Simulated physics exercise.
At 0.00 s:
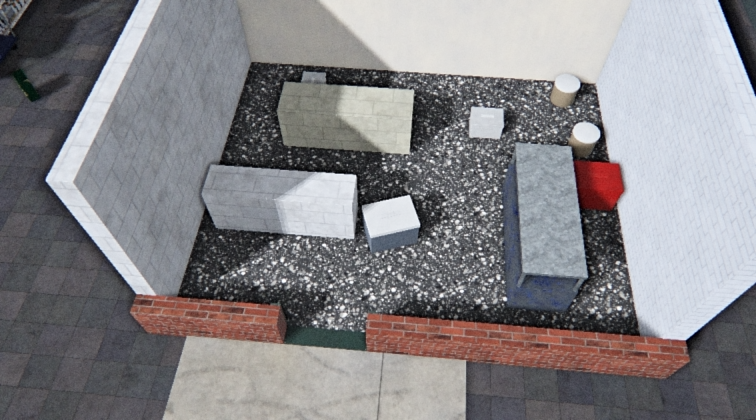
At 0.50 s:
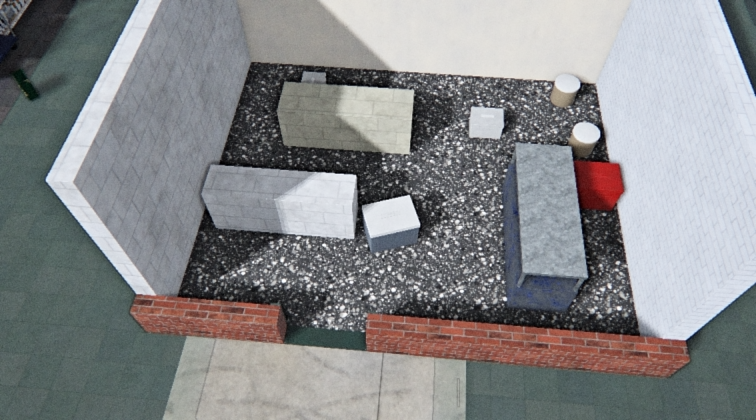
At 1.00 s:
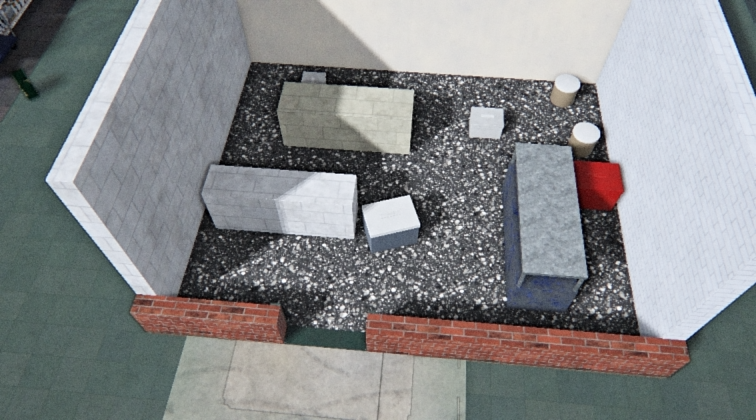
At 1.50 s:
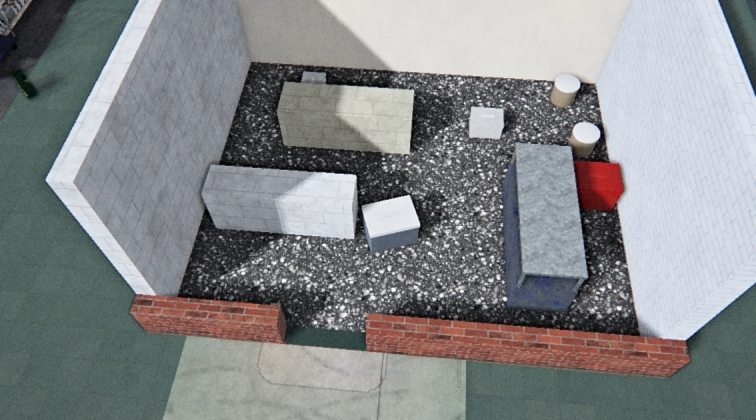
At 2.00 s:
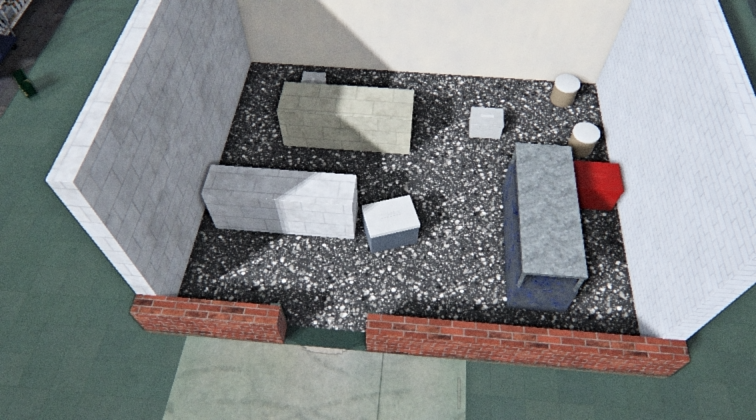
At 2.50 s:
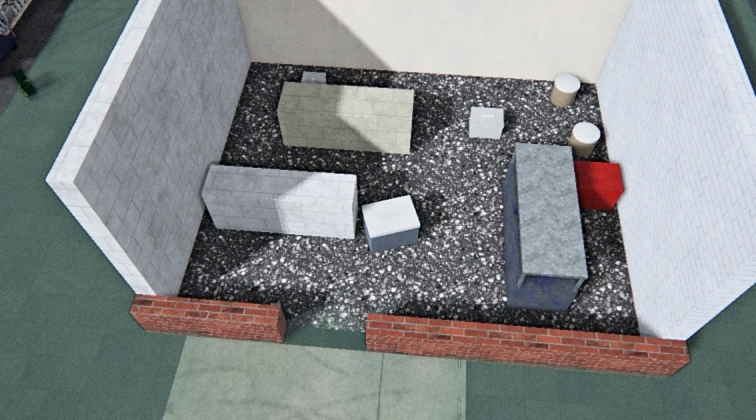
Corner store seen from above, with shelves, pale boxes and a red chest staying still as the ground outside turns greenish.
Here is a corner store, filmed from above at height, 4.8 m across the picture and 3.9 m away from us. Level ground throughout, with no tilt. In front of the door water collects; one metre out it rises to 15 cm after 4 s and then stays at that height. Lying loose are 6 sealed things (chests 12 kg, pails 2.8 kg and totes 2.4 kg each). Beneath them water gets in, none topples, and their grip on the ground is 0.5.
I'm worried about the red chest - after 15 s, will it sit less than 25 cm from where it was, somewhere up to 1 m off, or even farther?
Less than 25 cm from where it was.
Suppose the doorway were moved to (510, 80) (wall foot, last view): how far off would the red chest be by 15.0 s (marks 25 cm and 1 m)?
Under that change the red chest is pushed well away.
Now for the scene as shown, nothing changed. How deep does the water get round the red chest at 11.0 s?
0 cm or so.
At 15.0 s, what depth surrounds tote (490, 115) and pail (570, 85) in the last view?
Roughly 7 and 6 cm.
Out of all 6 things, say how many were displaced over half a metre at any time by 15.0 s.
Count: 3.
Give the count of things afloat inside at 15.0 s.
At that point I count 4.
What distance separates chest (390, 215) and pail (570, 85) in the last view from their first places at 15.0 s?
In that order: 120 cm, 50 cm.
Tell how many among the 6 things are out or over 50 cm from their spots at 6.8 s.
Tally: 1.
After 3.5 s the red chest is near (597, 175), 0.0 m from its start, aground; 0 afloat.
After 6.8 s the red chest is near (597, 175), 0.0 m from its start, aground; 0 afloat.
After 11.0 s the red chest is near (597, 175), 0.0 m from its start, aground; 1 afloat.
After 15.0 s the red chest is near (597, 175), 0.0 m from its start, aground; 4 afloat.
